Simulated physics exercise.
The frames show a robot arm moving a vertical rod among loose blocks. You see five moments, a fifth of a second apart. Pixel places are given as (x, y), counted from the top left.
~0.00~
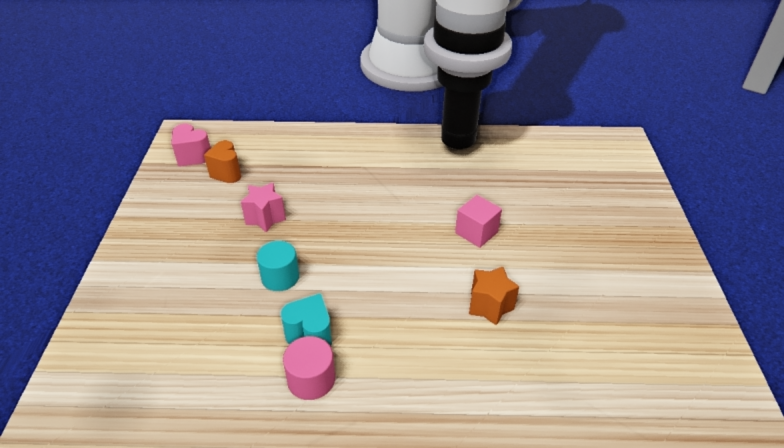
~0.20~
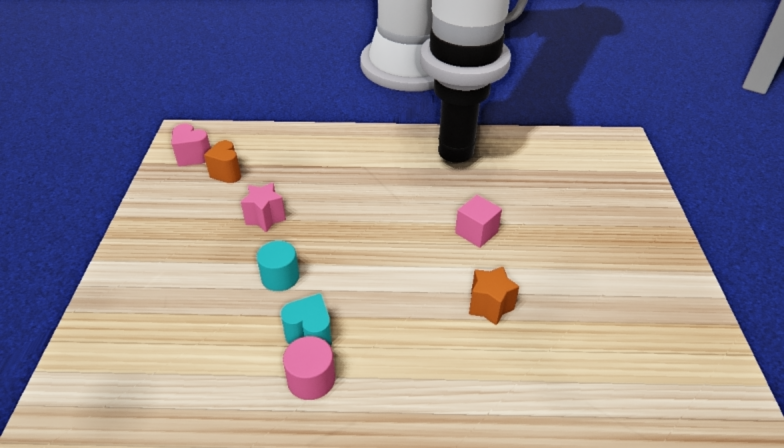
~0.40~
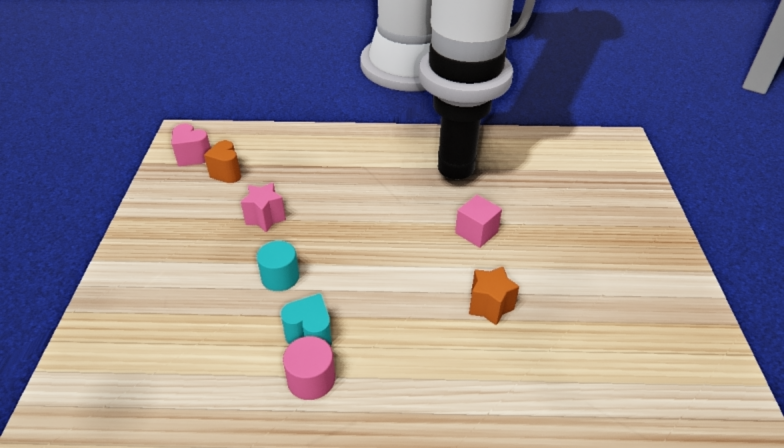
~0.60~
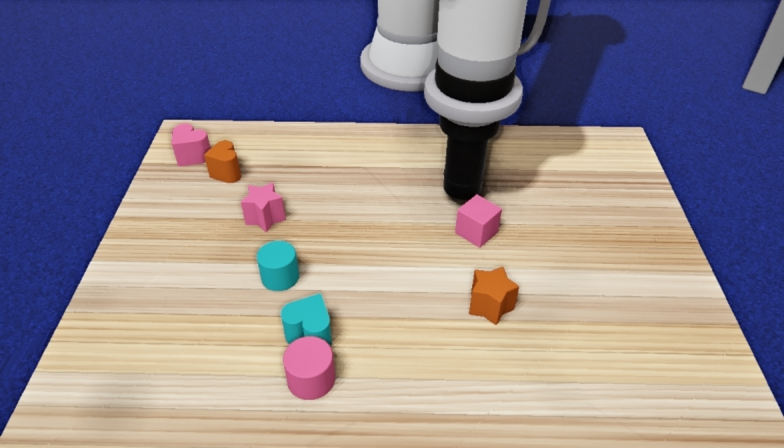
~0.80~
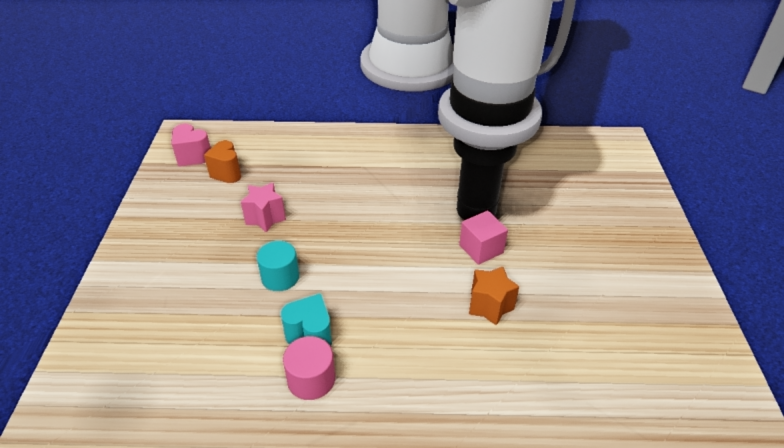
A robot arm's black rod moves down from the far edge of the wooden board toward a pink cube, with the other blocks staying still. It then shifts slightly right and nudges the cube a short way nearer to the orange star, which does not move.
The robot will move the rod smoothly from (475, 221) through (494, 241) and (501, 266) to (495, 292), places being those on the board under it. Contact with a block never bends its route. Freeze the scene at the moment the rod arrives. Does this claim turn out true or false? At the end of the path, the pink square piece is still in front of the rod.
True - the claim holds.
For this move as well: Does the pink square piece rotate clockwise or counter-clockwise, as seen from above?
Clockwise, from overhead.
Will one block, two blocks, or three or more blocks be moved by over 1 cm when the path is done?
Count: 2.
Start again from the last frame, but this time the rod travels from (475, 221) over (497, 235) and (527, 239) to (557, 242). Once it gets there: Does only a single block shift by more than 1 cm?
Yes, it checks out.
The first path, step by step. Halfway along, rod at (501, 244); pink square piece at (491, 255), turned 60° clockwise; orange star-shaped block at (495, 286).
At the end, rod at (497, 282); pink square piece at (487, 297), turned 55° clockwise; orange star-shaped block at (490, 330), turned 25° clockwise.
